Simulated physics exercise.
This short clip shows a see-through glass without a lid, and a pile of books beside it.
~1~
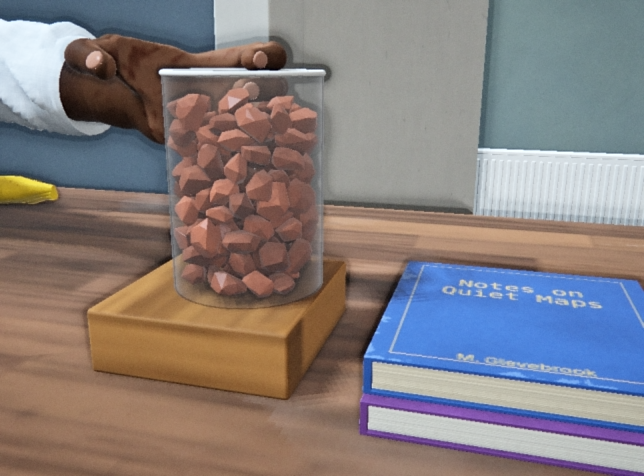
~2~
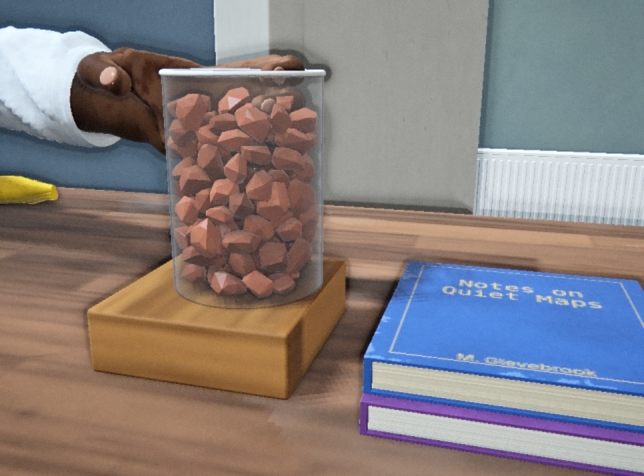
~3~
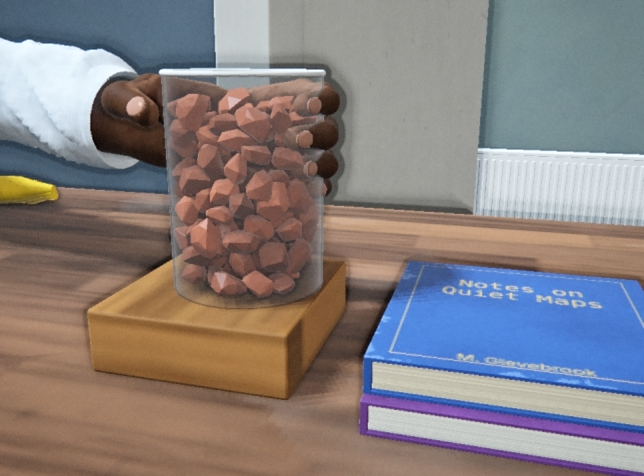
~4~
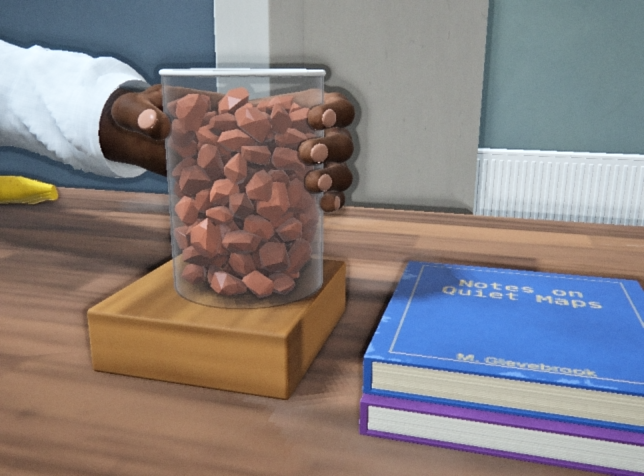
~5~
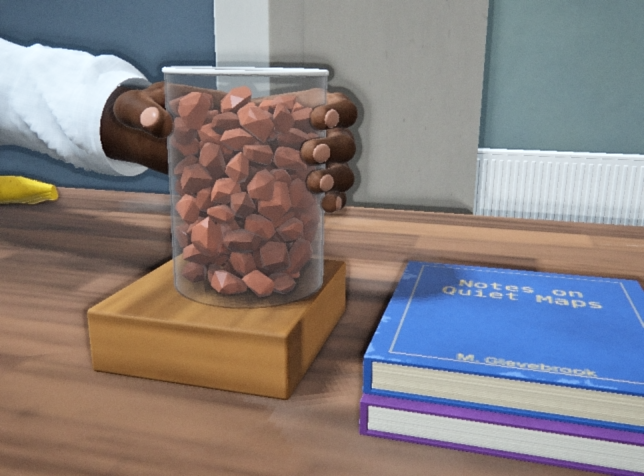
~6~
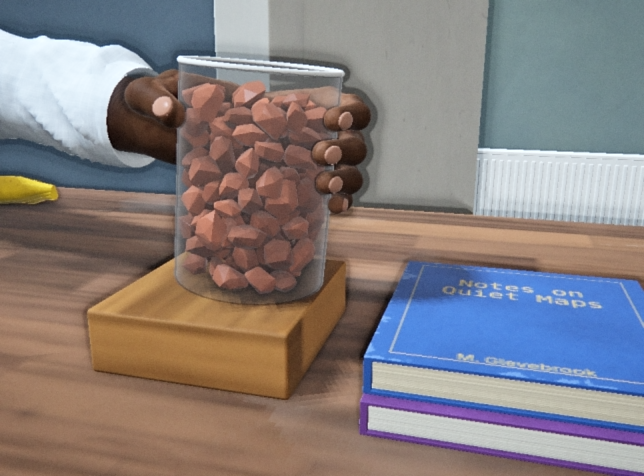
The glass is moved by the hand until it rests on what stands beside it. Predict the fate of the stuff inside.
Some loss.
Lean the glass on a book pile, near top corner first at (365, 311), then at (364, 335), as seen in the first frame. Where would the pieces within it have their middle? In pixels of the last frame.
Case 1: (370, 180); case 2: (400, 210).
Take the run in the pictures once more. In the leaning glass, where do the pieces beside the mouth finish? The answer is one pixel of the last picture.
Roughly at (551, 286) in the last view, I'd say.
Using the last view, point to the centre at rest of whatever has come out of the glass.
Roughly pixel (601, 319).
Then, 0.71 s later than the last frame, the glass leans 34°; everything is still inside.
Then, 1.47 s later than the last frame, the glass leans 66°; everything is still inside.
Then, 2.37 s later than the last frame, the glass rests on the book pile at 90°; a small part of the bits of crushed brick out of it.
When it is over, the glass rests on the book pile at 90°; a small part of the bits of crushed brick out of it.
